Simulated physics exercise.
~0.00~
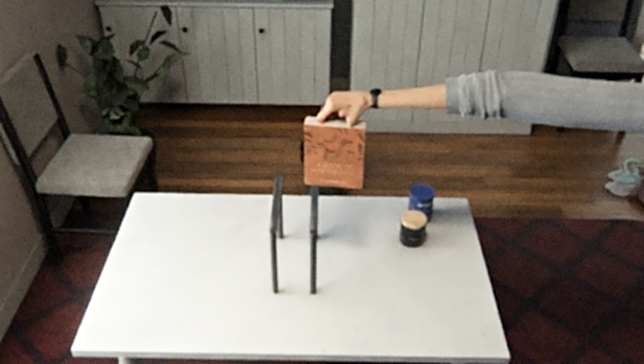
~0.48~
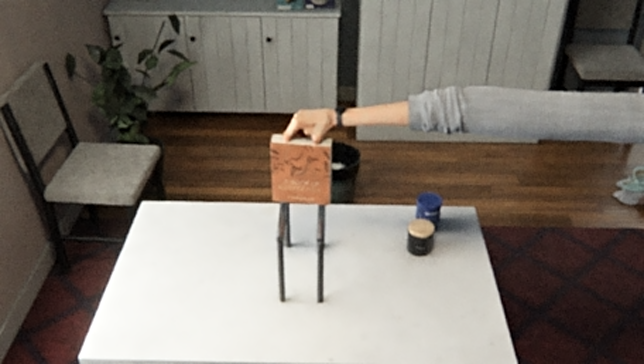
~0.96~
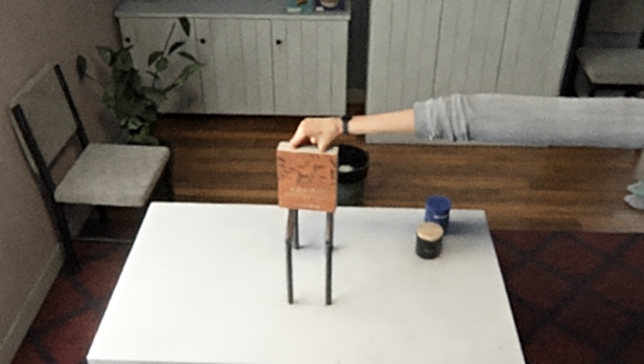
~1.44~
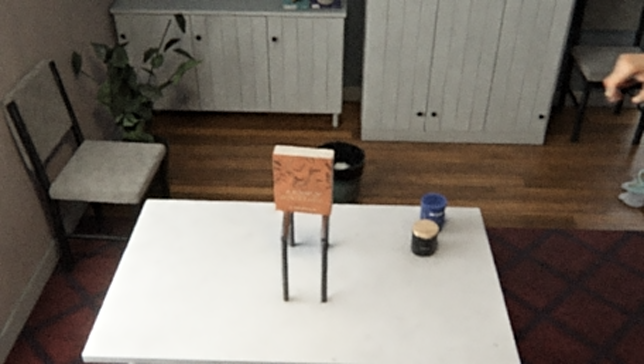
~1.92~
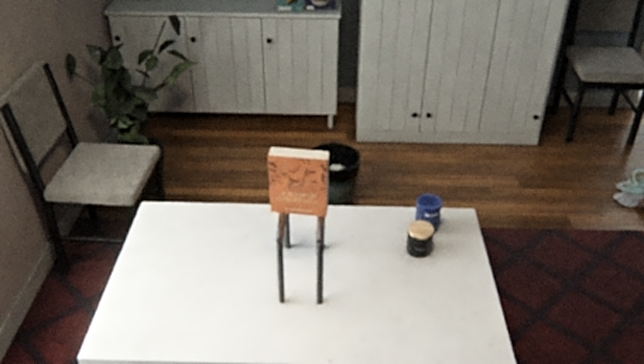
At first, a hand reaching in from the right holds an orange book upright above a white table, near a dark stand with thin legs, while a black jar with a tan lid and a blue tin sit close together to the right. The hand moves the book left until it is over the stand. It then lowers the book slightly onto the tops of the legs. Next, the fingers let go and the arm draws back to the right. The book stays upright on top of the stand, with the jar and tin still in their places.
